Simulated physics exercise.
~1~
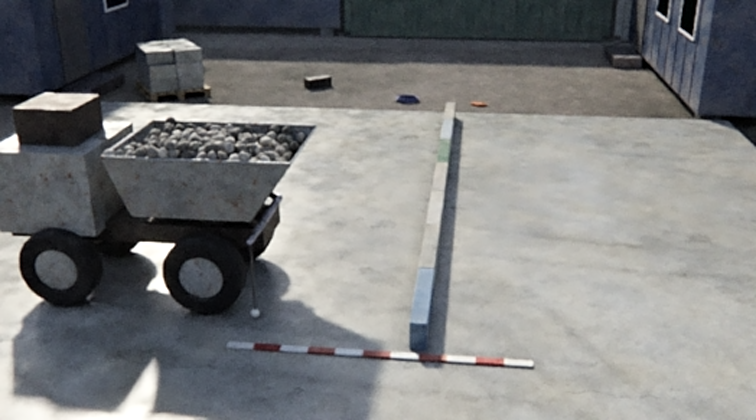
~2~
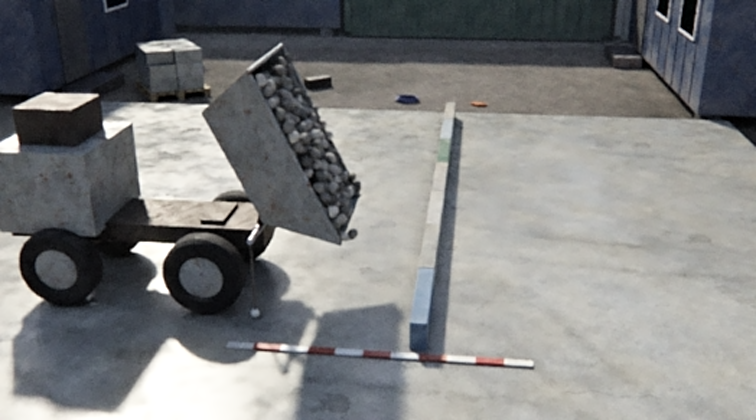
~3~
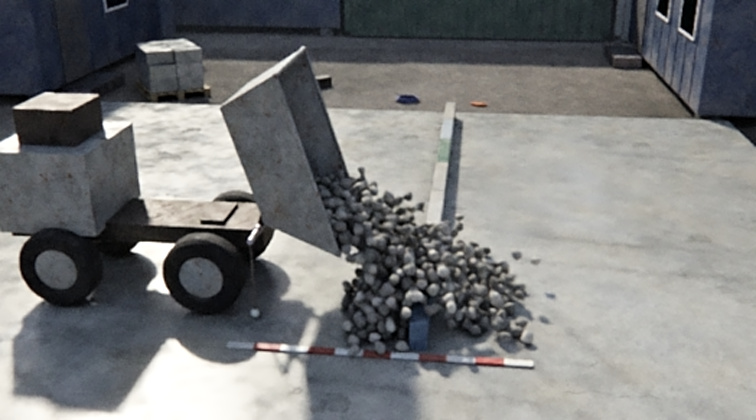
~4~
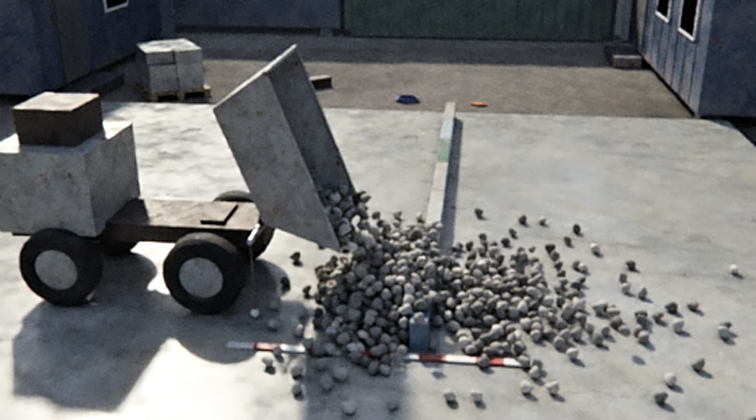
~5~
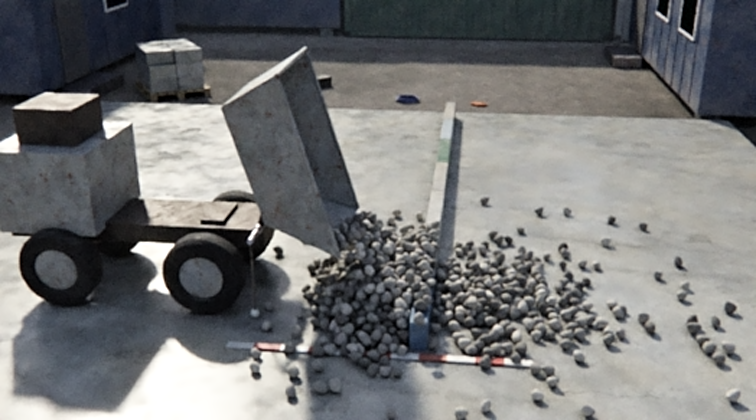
We see a small dumper tip its skip of grey cobbles steeply toward a fixed kerb on the right, and the stones pour out and scatter; the skip ends raised, with most stones heaped before the kerb and the rest spread beyond it.
